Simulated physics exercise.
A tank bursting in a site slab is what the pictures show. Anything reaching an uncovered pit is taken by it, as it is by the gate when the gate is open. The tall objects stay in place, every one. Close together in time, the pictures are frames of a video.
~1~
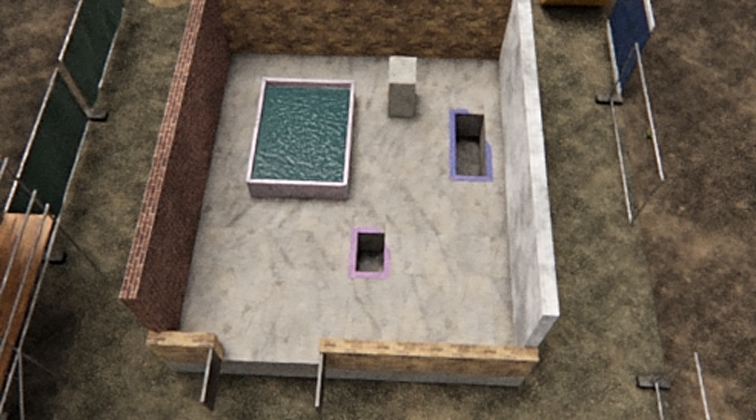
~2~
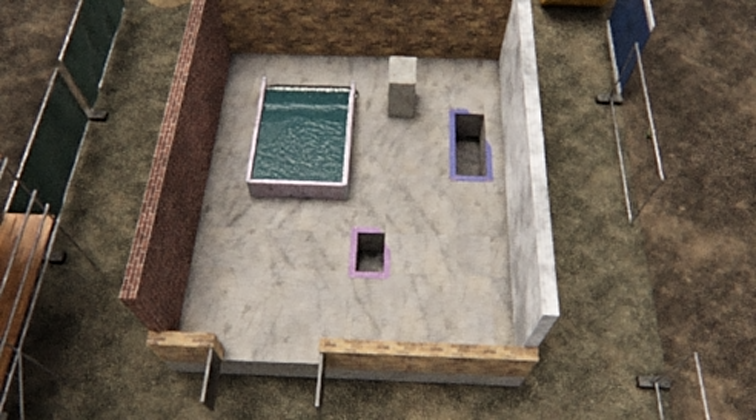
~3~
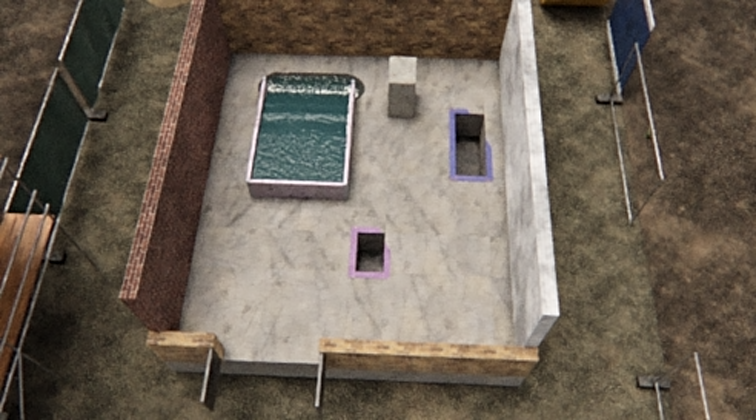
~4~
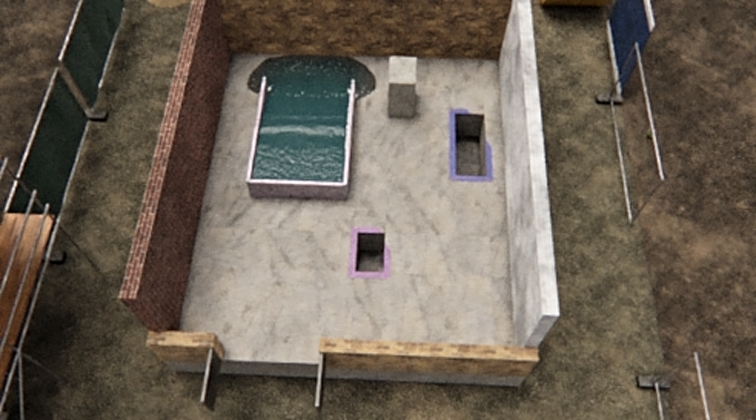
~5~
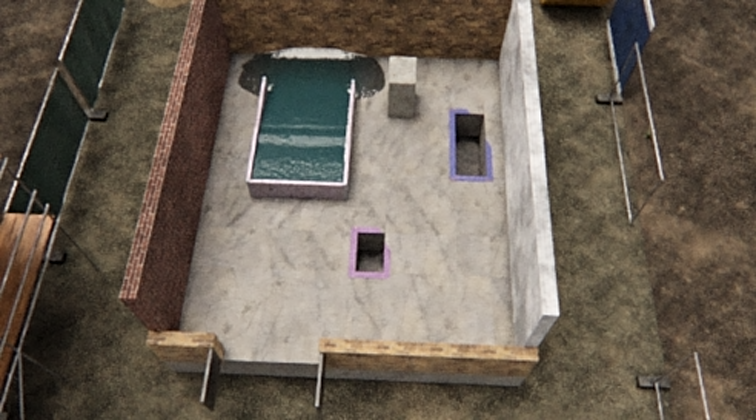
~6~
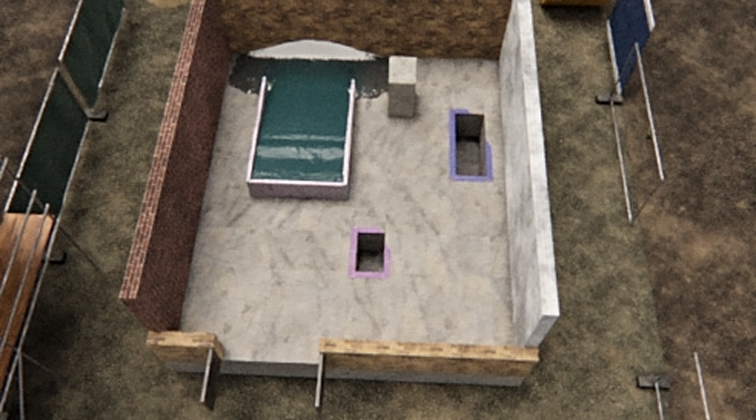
Water pours from the tank's far side and spreads across the slab to the back wall.
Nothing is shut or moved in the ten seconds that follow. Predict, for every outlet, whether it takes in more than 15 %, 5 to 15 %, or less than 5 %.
One by one: The gate is left holding a modest amount - five to fifteen per cent. The purple pit is left holding a tiny amount - below five per cent. The blue pit is left holding a hefty amount - past fifteen per cent.
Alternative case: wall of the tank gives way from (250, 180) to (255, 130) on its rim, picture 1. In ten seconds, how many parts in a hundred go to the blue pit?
Blue 4 %.
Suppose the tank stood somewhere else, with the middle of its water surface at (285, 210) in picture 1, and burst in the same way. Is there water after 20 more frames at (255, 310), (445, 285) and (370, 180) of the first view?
Going through the three spots, I'd say high and dry, high and dry, high and dry.
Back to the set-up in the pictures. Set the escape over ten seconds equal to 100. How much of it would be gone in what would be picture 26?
It would be around 5 %.
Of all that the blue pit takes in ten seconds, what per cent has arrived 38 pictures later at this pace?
Roughly 60 percent.
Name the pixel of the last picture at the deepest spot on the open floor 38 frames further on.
Roughly at pixel (178, 335).
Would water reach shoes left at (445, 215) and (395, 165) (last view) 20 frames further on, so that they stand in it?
Taking them as listed, one is left untouched and the next is left untouched.
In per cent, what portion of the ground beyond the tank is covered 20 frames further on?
I'd put it at roughly 40 per cent.
A moment on, water covers 10 % of the floor; the gate 0 %, the purple pit 0 %, the blue pit 0 %.
Next, water covers 25 % of the floor; the gate 0 %, the purple pit 0 %, the blue pit 0 %.
Then, water covers 40 % of the floor; the gate 0 %, the purple pit 0 %, the blue pit 2 %.
Later, water covers 60 % of the floor; the gate 3 %, the purple pit 0 %, the blue pit 12 %.
In the end, water covers 80 % of the floor; the gate 9 %, the purple pit 2 %, the blue pit 19 %.
